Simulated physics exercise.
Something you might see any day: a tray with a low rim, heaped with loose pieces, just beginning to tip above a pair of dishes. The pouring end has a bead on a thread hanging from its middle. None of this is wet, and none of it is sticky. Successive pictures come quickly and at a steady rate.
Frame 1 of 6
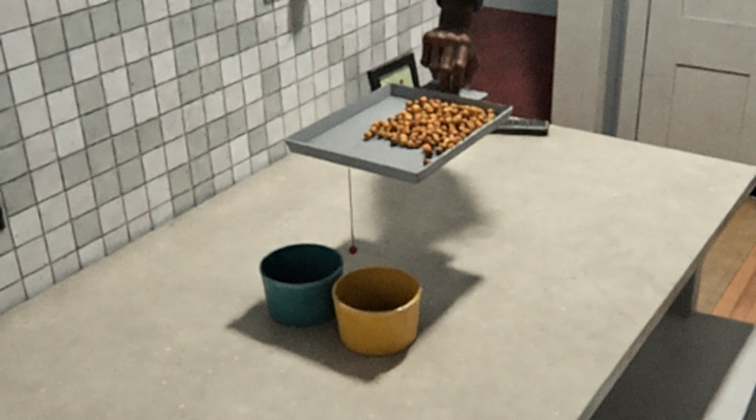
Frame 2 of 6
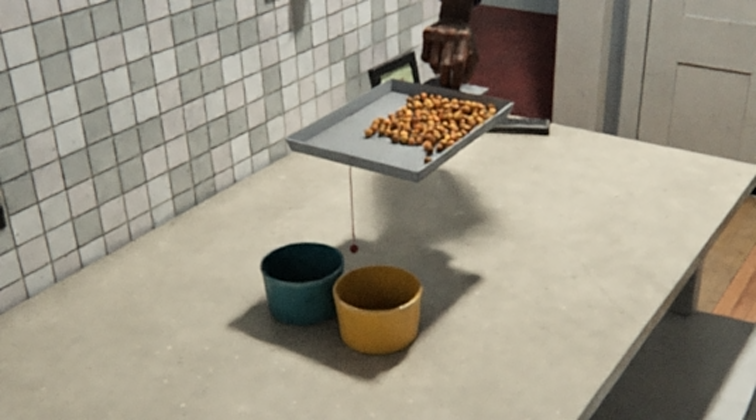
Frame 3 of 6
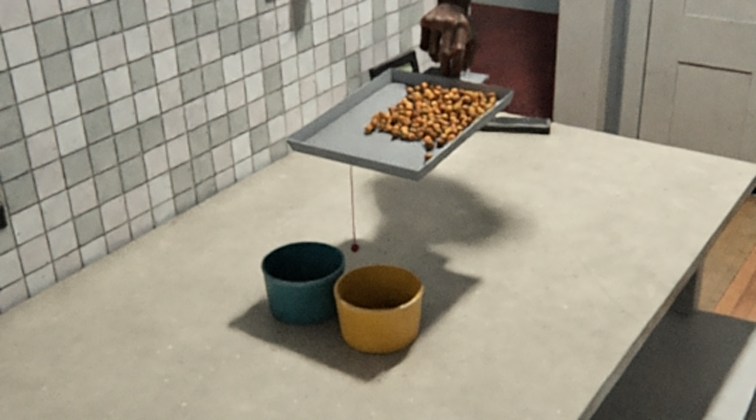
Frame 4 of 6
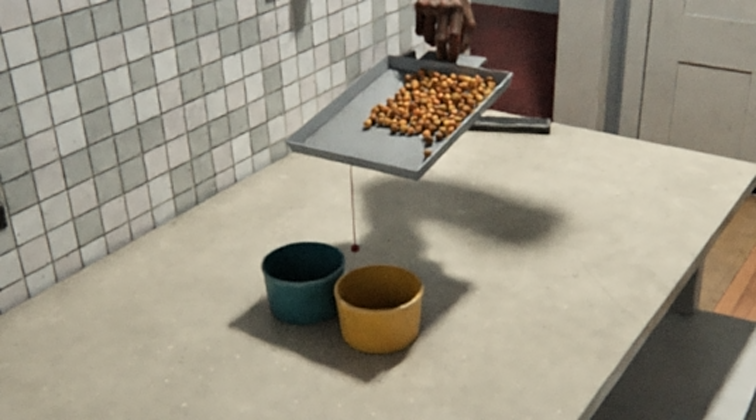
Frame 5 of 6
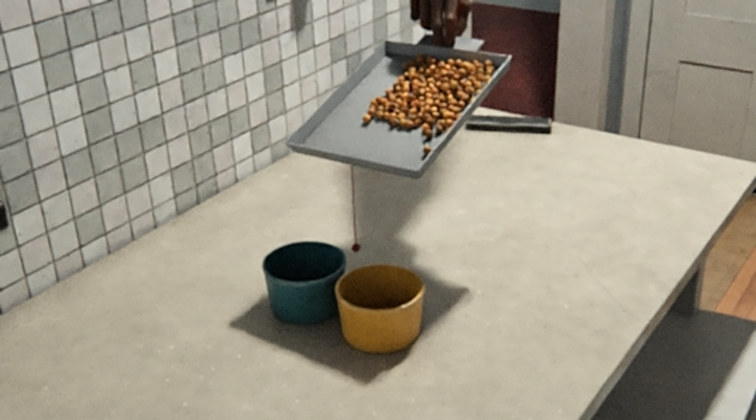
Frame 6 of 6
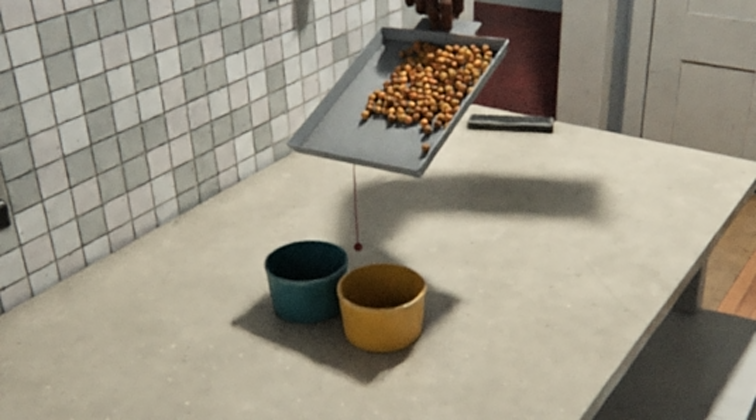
On a pale counter, a dark hand steadily tilts a tray of chickpeas above two dishes.
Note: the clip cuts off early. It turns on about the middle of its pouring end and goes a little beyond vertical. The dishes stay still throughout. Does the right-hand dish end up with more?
No, the left-hand dish does.
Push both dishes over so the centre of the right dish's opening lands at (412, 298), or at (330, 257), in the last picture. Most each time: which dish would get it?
At the first spot the left-side one comes out ahead, at the second spot the right-side one.
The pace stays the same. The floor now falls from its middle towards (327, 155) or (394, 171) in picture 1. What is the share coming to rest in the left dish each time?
First heading roughly 60 %, second roughly 0 %.
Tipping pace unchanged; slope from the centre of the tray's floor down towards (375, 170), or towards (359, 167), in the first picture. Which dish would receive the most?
Try 1: The right-side dish; try 2: The right-side dish.
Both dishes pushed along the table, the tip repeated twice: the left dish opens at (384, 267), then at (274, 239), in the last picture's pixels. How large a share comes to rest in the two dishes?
In order: 0 percent, then 50 percent.
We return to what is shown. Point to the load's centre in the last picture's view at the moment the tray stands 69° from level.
In the last view, the load is centred near (346, 154).
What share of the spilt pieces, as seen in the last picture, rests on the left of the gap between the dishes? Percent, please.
Close to 90 %.
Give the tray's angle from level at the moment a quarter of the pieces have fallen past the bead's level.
About 85 degrees.
Soon, tray tipped steeply; most on the tray; a stray few in the left dish; about a quarter in the air.
A while on, tray tipped past a quarter turn; about a quarter on the tray; a small part in the right dish; about a quarter in the left dish; about a quarter outside both; about a quarter in the air.
Towards the end, tray tipped past a quarter turn; about a quarter in the right dish; about half in the left dish; about a quarter outside both; a stray few in the air.
Finally, tray tipped past a quarter turn; about a quarter in the right dish; about half in the left dish; about a quarter outside both; a stray few in the air.
